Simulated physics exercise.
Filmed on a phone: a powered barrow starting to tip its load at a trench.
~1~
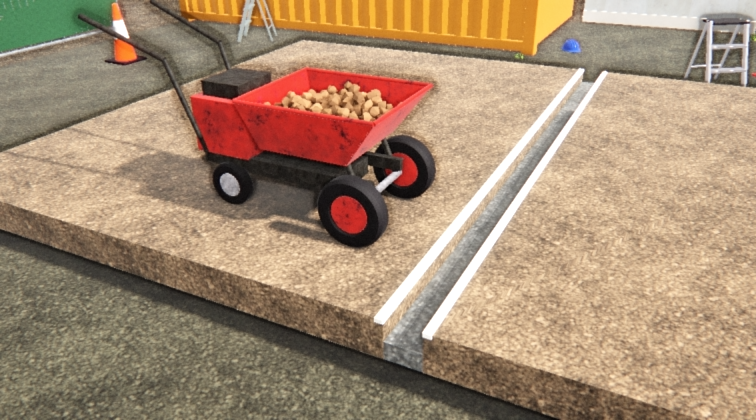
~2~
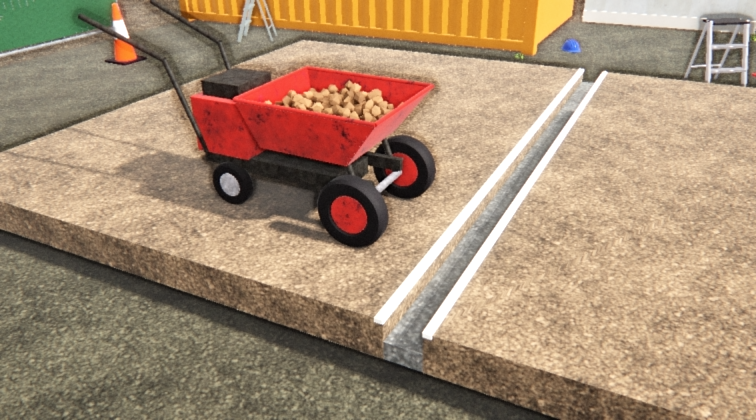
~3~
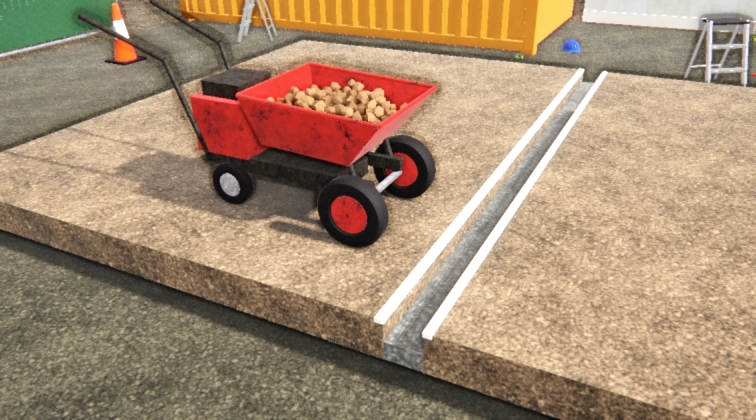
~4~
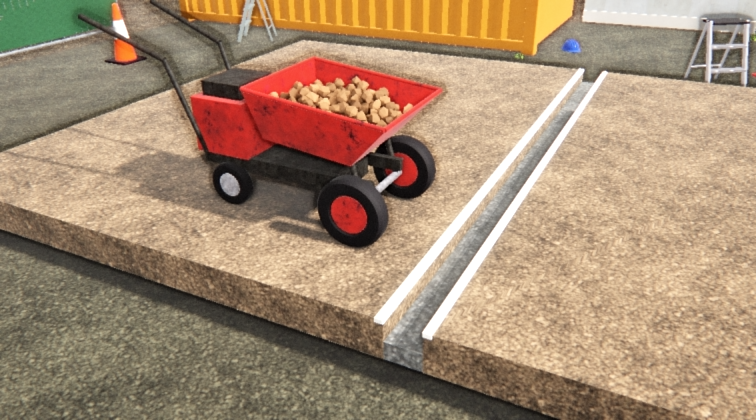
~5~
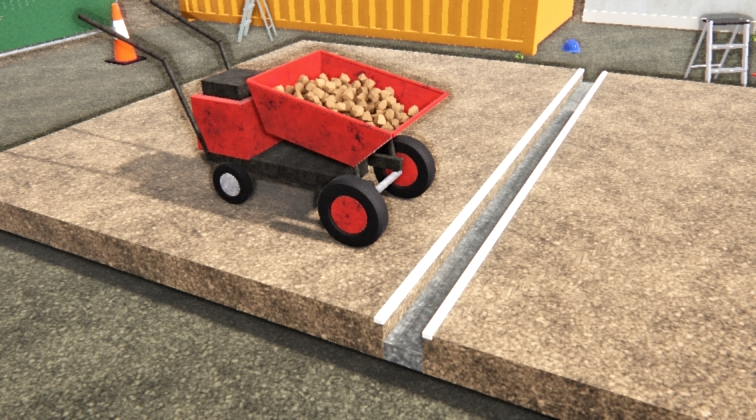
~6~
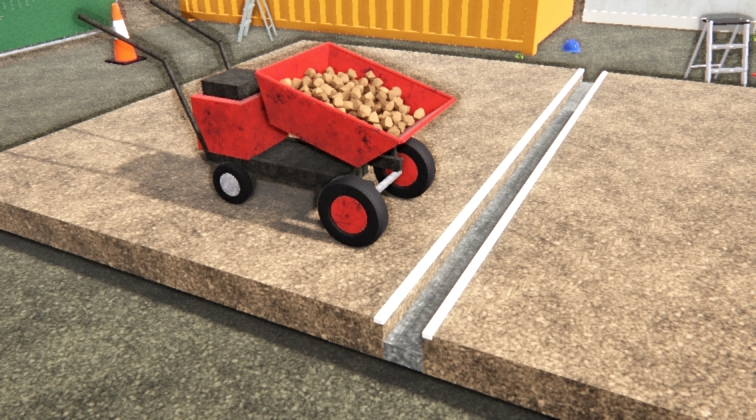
The footage shows a red barrow loaded with brown clods standing on a dirt surface beside a narrow, white-edged trench. The skip sits level at first, then gradually tilts toward the right, while the wheels stay in place.
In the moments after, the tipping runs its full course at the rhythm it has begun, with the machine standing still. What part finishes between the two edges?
In the trench: Less than half.
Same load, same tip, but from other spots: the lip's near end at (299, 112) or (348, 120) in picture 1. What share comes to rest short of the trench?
In turn 50 and 10 in a hundred.
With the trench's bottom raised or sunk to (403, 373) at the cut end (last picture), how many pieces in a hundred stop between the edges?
It comes to 30 per cent or so.
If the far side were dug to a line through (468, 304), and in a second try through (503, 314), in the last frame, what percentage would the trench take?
First some 50, then 90 per cent.
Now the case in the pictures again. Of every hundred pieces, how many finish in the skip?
Near 0 %.
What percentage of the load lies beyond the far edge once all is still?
It comes to 70 per cent or so.
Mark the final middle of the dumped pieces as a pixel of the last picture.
Near (516, 247).
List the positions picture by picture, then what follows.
Lip of the skip (374, 124), level; top of the load (326, 107), clay clods; first edge of the trench (405, 286); far edge (451, 299), the trench under half as wide as the skip, and about half as deep as wide, in the first picture.
Lip of the skip (375, 125), level; top of the load (326, 106), in the second picture.
Lip of the skip (379, 127), tipped barely; top of the load (329, 105), in the third picture.
Lip of the skip (385, 130), tipped a little; top of the load (333, 102), in the fourth picture.
Lip of the skip (392, 135), tipped a little; top of the load (323, 99), in the fifth picture.
Lip of the skip (400, 142), tipped clearly; top of the load (318, 89); first edge of the trench (405, 286); far edge (451, 299), in the sixth picture.
Just after the last frame, skip tipped steeply; every one in the skip.
A moment on, skip tipped right over; the larger part in the skip; just a few in or heaped over the trench; about a tenth beyond it; just a few falling.
Further on, skip tipped right over; about a tenth in the skip; roughly a quarter in or heaped over the trench; roughly two thirds beyond it.
When it is over, skip tipped right over; roughly a quarter in or heaped over the trench; roughly two thirds beyond it.
